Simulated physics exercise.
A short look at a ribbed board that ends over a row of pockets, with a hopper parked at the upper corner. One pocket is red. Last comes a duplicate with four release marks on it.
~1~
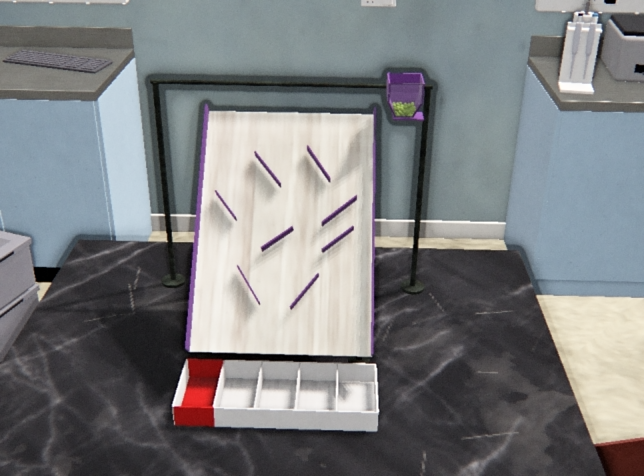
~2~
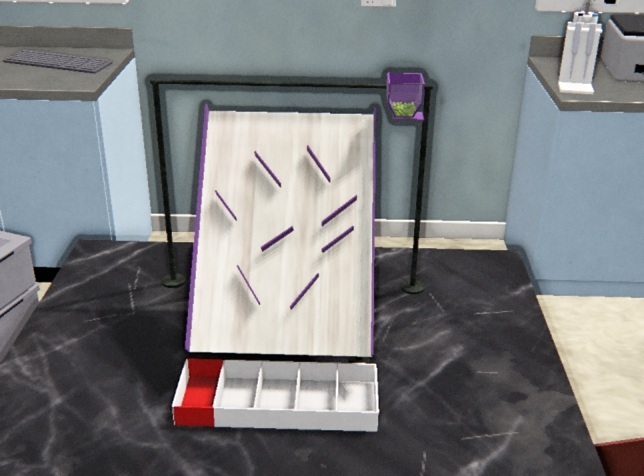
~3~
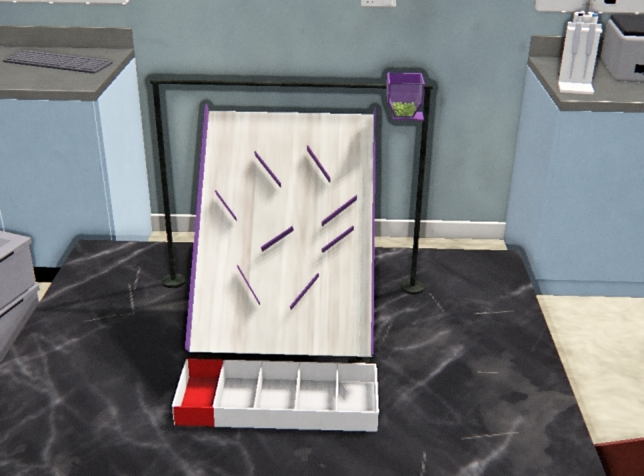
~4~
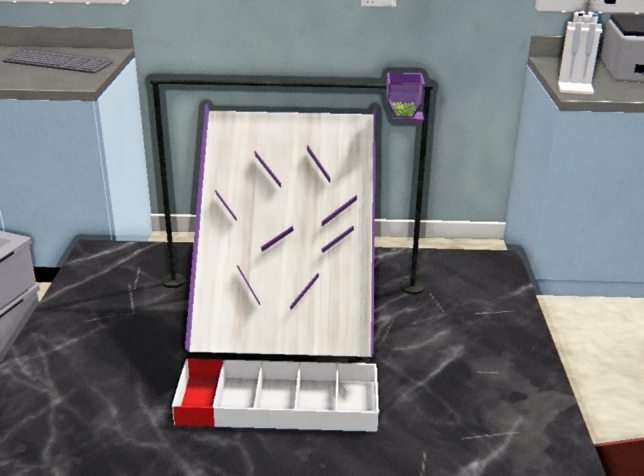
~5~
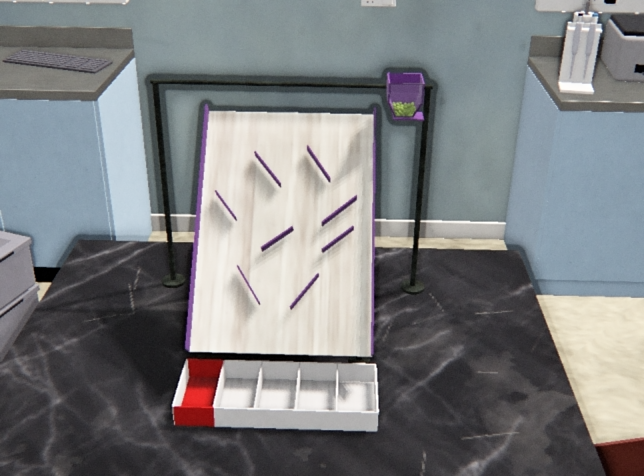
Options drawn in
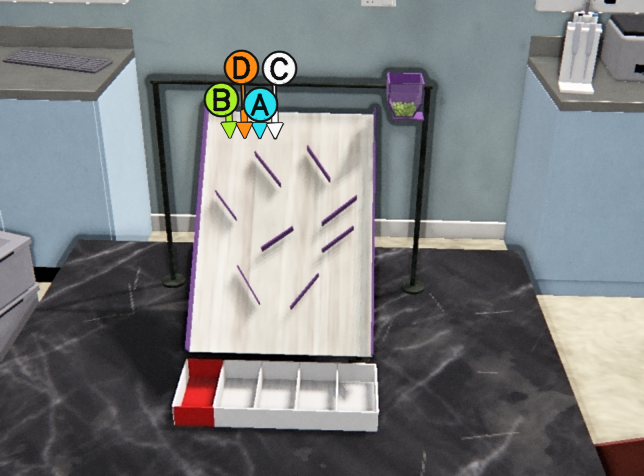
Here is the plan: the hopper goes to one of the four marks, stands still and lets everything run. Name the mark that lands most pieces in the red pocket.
The best mark is B.
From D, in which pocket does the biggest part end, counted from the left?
The third from the left.
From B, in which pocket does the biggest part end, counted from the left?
The third.
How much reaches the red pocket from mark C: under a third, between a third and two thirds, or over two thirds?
It is under a third.
On the marked copy, mark A meets the board at (259, 132); mark B meets the board at (229, 131); mark C meets the board at (275, 132); mark D meets the board at (244, 132).
With A, none at all in the red pocket, all but a few in other pockets.
With B, close to a third in the red pocket, close to two thirds in other pockets, only a few outside the box.
With C, a small share in the red pocket, all but a few in other pockets.
With D, a small share in the red pocket, the bulk in other pockets, a small share outside the box.
